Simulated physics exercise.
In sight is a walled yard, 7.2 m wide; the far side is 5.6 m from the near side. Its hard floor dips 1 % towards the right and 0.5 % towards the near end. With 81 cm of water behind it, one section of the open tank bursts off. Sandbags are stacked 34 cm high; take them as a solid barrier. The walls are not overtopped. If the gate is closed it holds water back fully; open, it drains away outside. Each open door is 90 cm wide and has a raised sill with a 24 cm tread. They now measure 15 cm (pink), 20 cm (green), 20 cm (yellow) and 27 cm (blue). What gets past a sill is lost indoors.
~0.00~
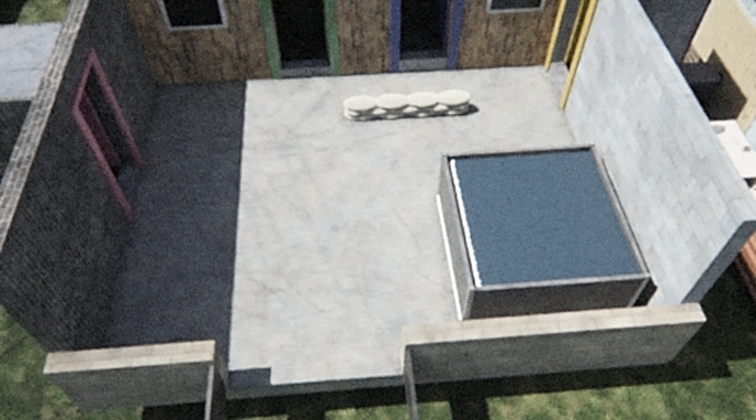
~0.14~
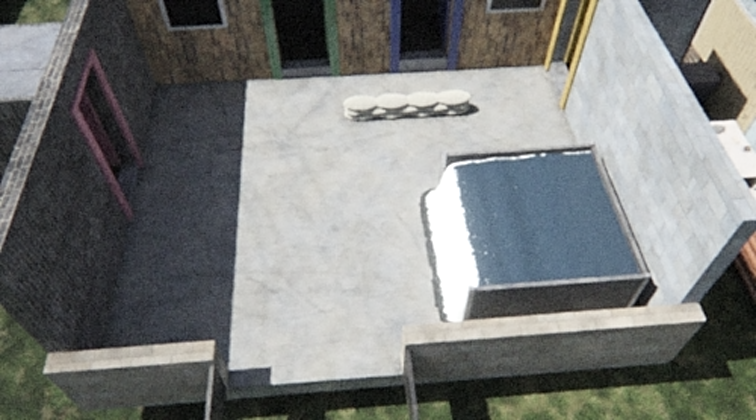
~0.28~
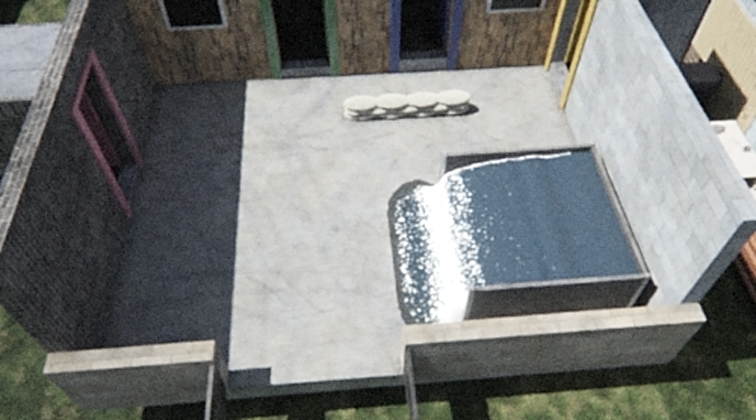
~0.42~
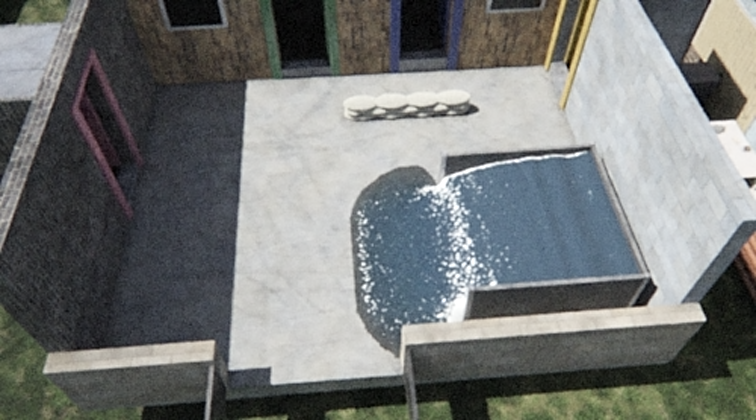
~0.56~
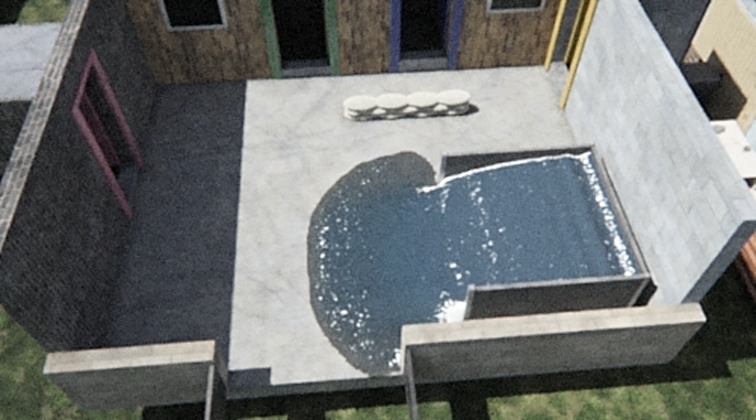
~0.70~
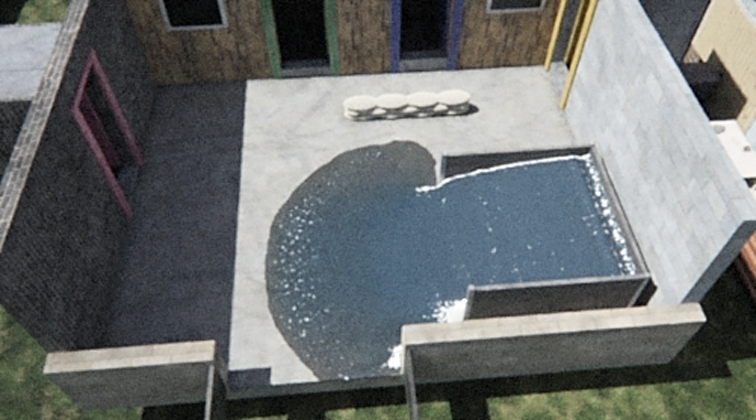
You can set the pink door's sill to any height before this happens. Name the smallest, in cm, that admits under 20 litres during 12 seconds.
It would have to be roughly 21 cm high.
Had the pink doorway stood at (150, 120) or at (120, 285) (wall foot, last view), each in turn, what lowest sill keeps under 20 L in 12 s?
Roughly 17 and 29 cm.
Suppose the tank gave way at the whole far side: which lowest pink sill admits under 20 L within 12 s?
Then roughly 11.0 cm.
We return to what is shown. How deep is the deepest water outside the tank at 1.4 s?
About 32 cm.
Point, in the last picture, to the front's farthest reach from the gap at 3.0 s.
Near (157, 84).
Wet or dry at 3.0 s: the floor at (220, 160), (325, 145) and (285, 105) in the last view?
In turn: Flooded, wet, wet.
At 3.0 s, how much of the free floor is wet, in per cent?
Near 70 per cent is wet.
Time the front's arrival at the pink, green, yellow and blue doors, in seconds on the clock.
Arrival: Pink 1.5 s, green 2.4 s, yellow 6.5 s, blue 5.5 s.
After 1.4 s water covers 55 % of the floor, deepest (32 cm) near (117, 281); it has not reached the pink door.
After 3.0 s water covers 70 % of the floor, deepest (40 cm) near (157, 84); 25 cm at the pink door, 44 litres in over its 15 cm sill.
After 12.0 s water covers 95 % of the floor, deepest (18 cm) near (538, 65); 2 cm at the pink door, 71 litres in over its 15 cm sill.
At the pink door as built, the water arrived by 1.5 s and peaked near 27 cm at 2.6 s.
With a sill of 17.5 cm, 43 litres would have come in within the 12 s; with 23.5 cm, 7 litres. So under 20 litres takes about 21 cm.
